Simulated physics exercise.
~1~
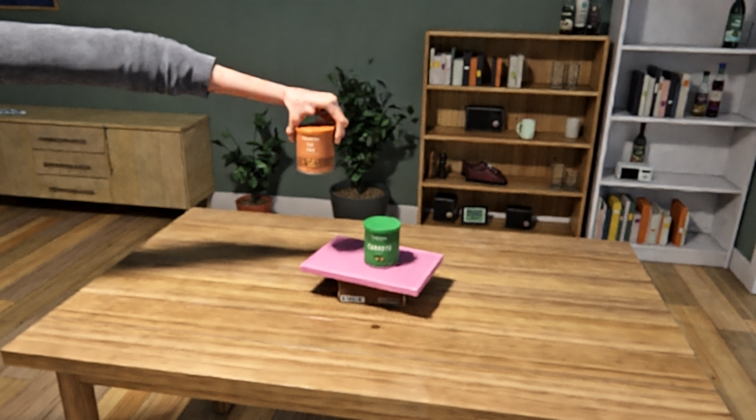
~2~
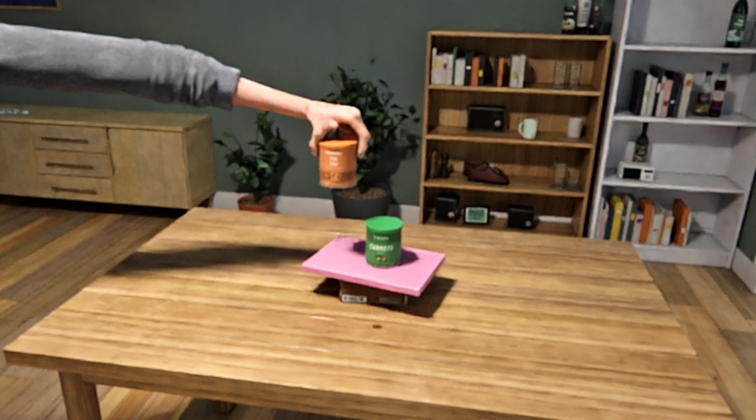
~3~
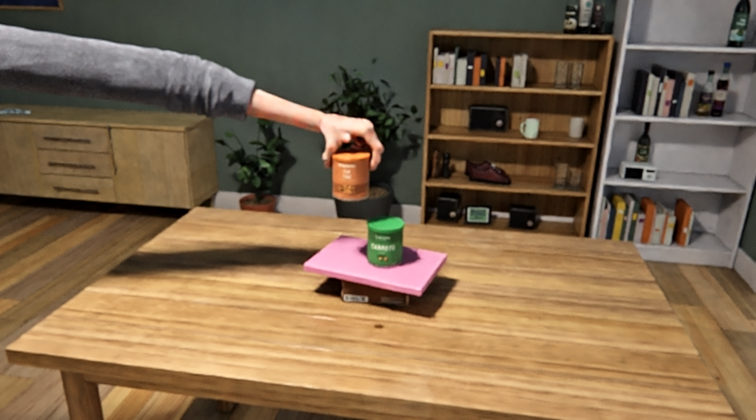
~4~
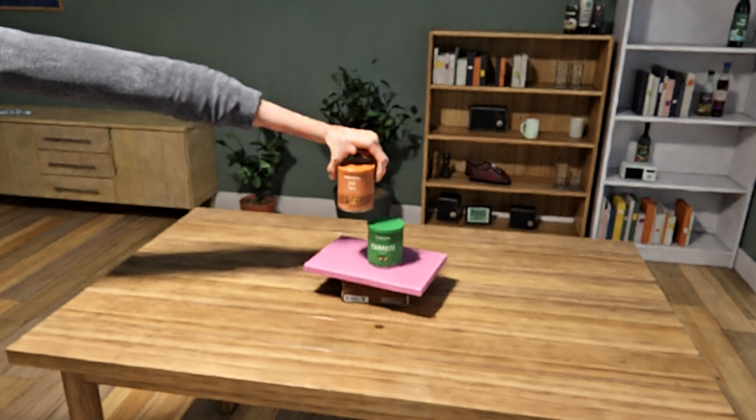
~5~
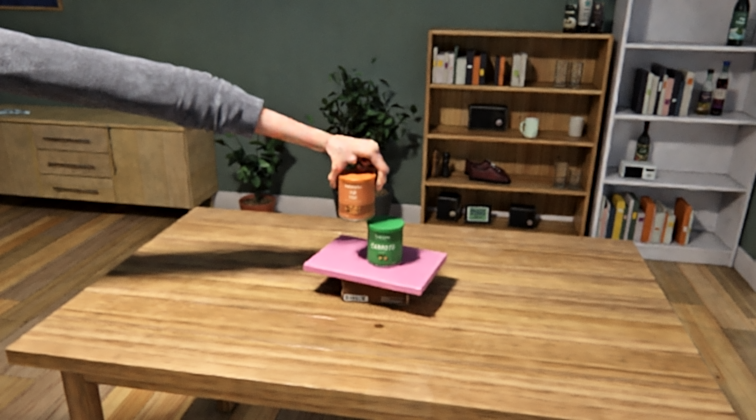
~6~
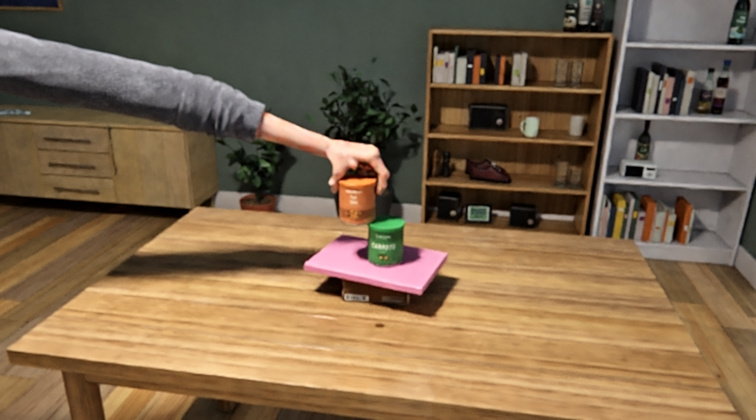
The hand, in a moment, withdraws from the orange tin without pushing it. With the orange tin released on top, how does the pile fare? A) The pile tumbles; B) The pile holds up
The pile tumbles.
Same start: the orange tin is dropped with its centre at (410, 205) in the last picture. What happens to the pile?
The pile then goes over.
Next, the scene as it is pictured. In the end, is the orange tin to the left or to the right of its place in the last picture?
That would be the viewer's left.
Then, 0.30 s after the last picture, orange tin now fallen.
Then, 0.50 s after the last picture, nothing new.
At rest, fallen, orange tin; the other 3 in place. Seen from the same camera at the end, orange tin near (321, 240). The pile gives way.
